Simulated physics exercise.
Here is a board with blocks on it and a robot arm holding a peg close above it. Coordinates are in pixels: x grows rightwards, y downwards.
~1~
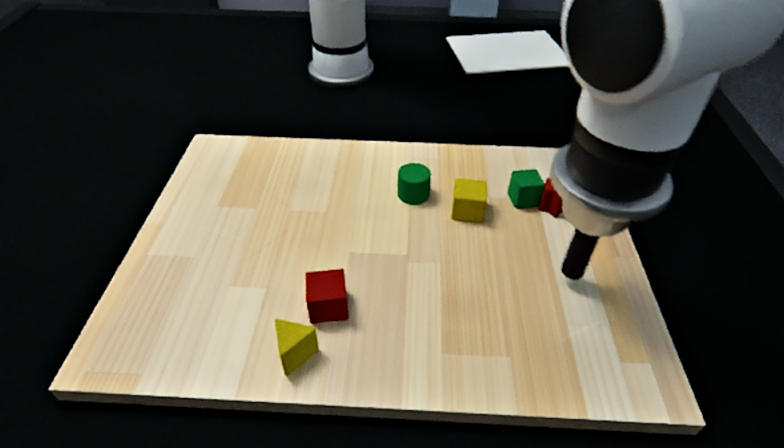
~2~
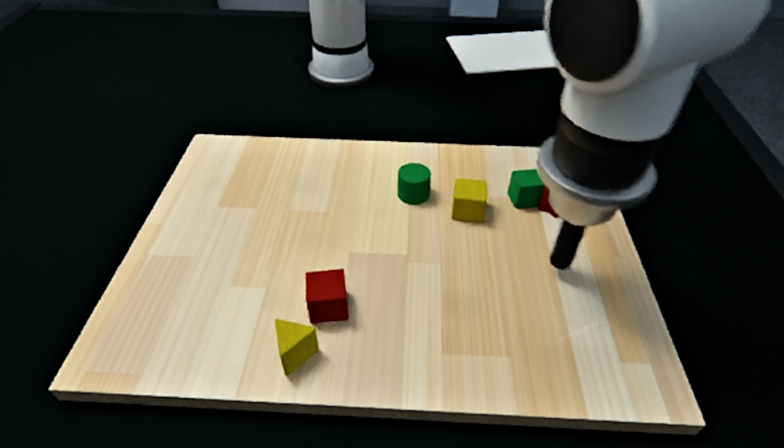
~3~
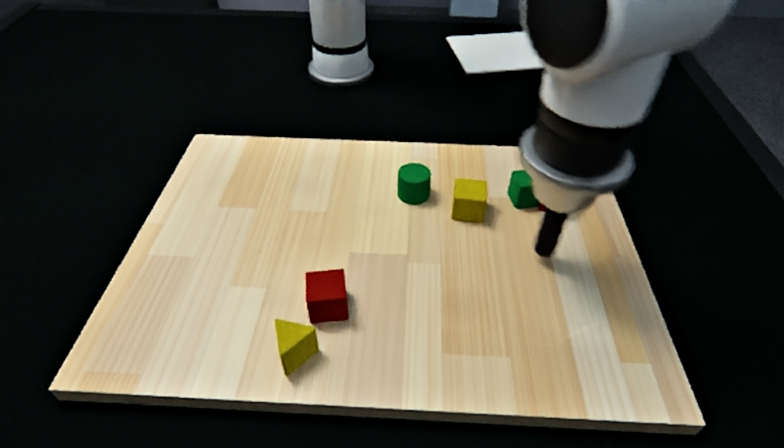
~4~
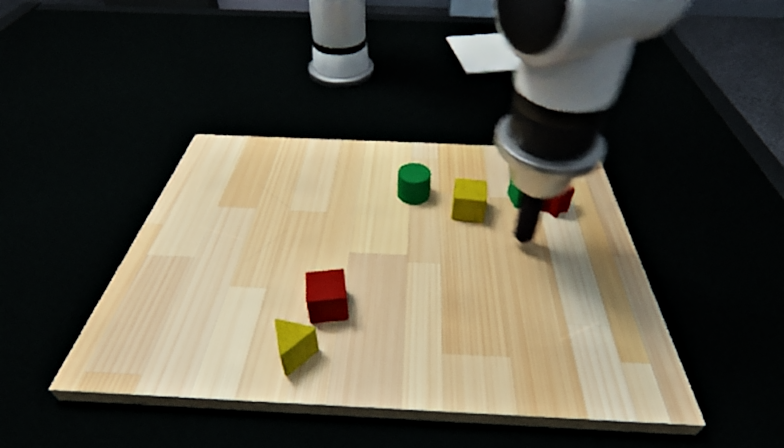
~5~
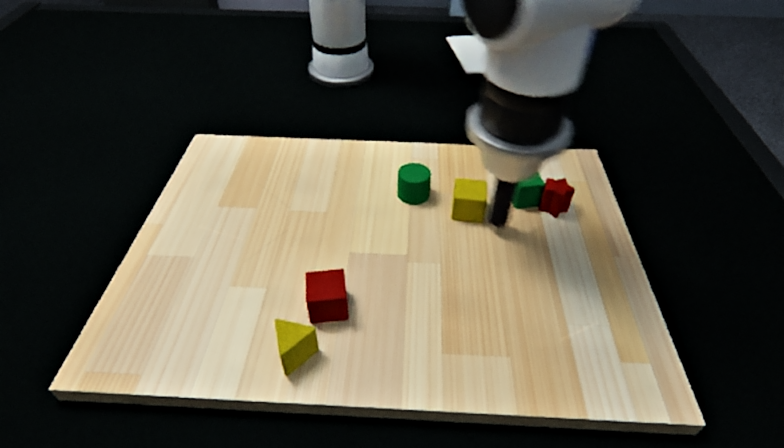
A robot arm with a dark peg swept left and away across the right side of a wooden board, ending between the yellow and green blocks, while all the scattered blocks stayed still.
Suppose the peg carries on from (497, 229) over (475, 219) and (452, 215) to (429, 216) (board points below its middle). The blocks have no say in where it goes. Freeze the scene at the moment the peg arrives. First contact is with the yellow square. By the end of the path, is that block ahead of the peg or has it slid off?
The block lies off to the side or behind.
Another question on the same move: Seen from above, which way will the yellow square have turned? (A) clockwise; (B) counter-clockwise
A
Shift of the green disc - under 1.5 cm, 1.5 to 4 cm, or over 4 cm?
Displacement: Within 1.5 cm.
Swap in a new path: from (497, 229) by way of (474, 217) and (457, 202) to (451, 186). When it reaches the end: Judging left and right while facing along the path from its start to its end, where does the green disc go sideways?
It's going to go left.
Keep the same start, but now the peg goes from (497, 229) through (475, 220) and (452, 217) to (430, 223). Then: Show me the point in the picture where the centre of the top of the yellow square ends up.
Around (447, 177).
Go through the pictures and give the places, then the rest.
Tip of the peg (572, 273), middles of tops, green disc (415, 172), yellow square (471, 189), green square (529, 177), in the first frame.
Peg (560, 263), nothing pushed, in the second frame.
Peg (544, 251), nothing pushed, in the third frame.
Peg (523, 236), nothing pushed, in the fourth frame.
Peg (498, 221), green disc (415, 172), yellow square (471, 189), green square partly hidden, in the fifth frame.
On the path given first. Halfway along, peg (464, 208); yellow square (452, 178), turned 40° clockwise.
At the end, peg (429, 207); green disc (409, 169); yellow square (445, 175), turned 70° clockwise; green square unmoved.
